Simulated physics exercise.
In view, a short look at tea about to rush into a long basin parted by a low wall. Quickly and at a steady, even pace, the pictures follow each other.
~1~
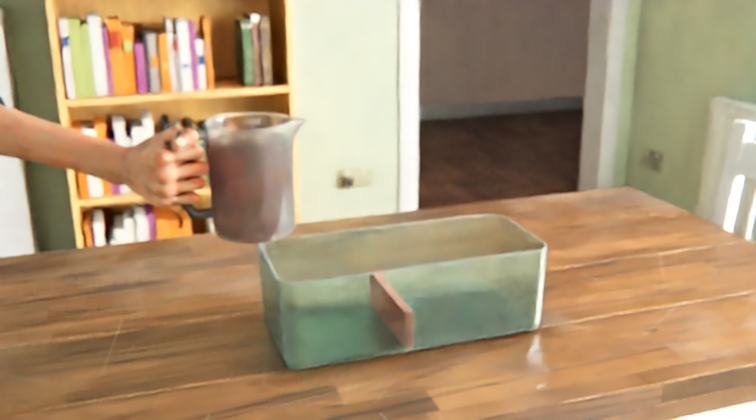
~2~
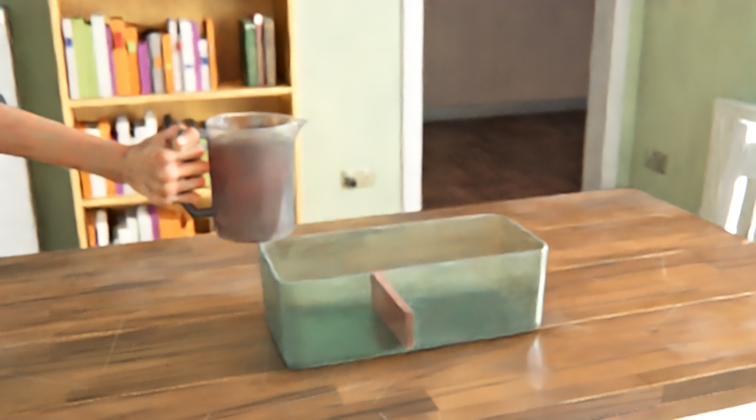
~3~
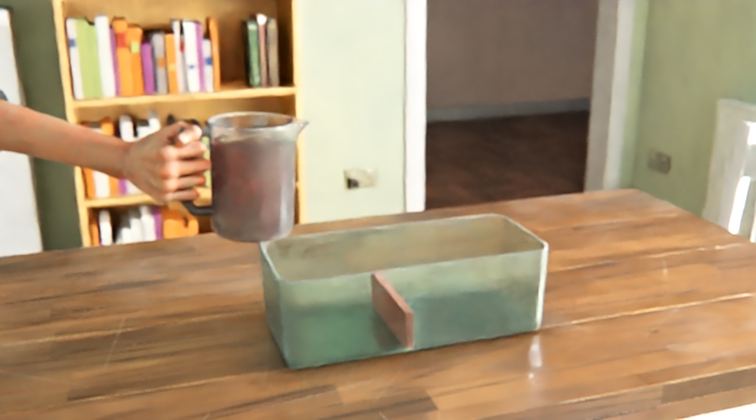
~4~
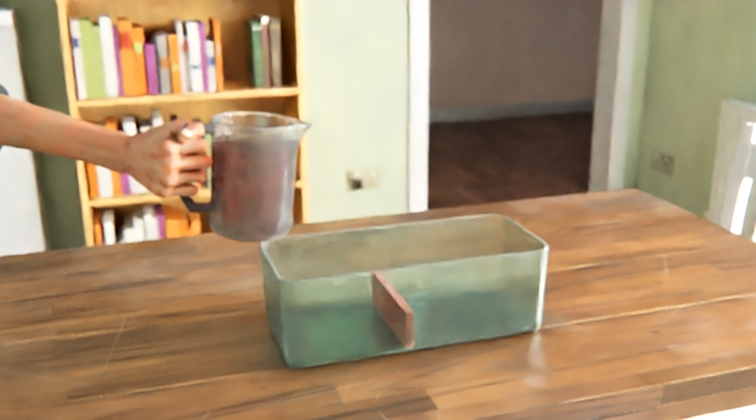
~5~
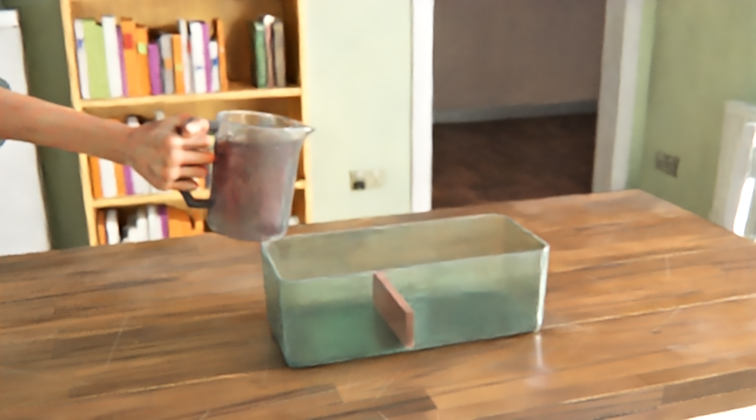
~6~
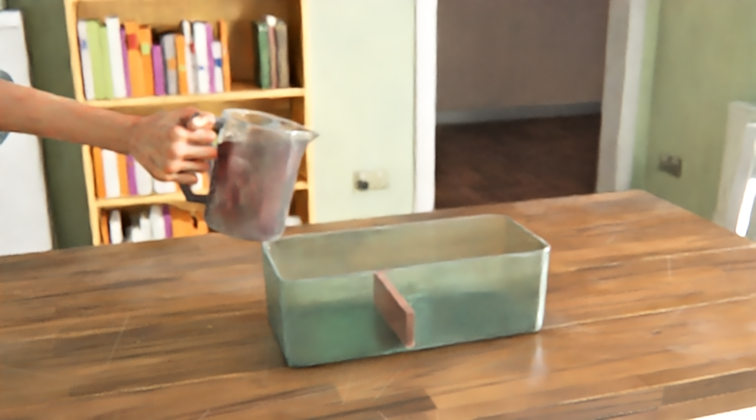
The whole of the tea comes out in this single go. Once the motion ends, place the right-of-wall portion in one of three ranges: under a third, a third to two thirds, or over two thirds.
It falls in the range under a third.
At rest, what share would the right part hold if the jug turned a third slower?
Around 5 per cent ends up there.
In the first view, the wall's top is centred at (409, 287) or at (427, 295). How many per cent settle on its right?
First try around 5 percent; second try around 10 percent.
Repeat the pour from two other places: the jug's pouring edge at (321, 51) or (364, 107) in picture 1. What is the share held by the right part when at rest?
About 55 % the first time, about 90 % the second.
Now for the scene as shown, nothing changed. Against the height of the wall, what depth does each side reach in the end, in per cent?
On the left it sits near 70, while on the right it sits near 0.
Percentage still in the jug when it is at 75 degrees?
About 80 %.
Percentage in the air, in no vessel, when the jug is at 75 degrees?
15 %.
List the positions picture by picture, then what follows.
In the first picture, it leans 0°; its right rim is at (305, 119); the tea meets the walls at (208, 141) and (290, 134); the long basin's rim runs from (268, 263) to (523, 231); the wall's top is at (390, 291).
In the second picture, it leans 1°; its right rim is at (306, 119); the tea meets the walls at (209, 140) and (290, 135).
In the third picture, it leans 2°; its right rim is at (309, 121); the tea meets the walls at (211, 140) and (292, 135).
In the fourth picture, it leans 6°; its right rim is at (312, 124); the tea meets the walls at (213, 140) and (295, 135).
In the fifth picture, it leans 10°; its right rim is at (316, 128); the tea meets the walls at (217, 139) and (299, 136).
In the sixth picture, it leans 15°; its right rim is at (320, 133); the tea meets the walls at (219, 145) and (305, 136).
A moment on, the jug is tipped on its side and 80 per cent is still to pour, 7 is left of the wall and 0 right of it.
Next, the jug is tipped right over and 27 per cent is still to pour, 58 is left of the wall and 0 right of it.
Then the jug is tipped right over and 2 per cent is still to pour, 91 is left of the wall and 3 right of it.
Later the jug is tipped right over and 0 per cent is still to pour, 93 is left of the wall and 4 right of it.
In the end 93 per cent lies left of the wall, 4 right of it and 3 outside.
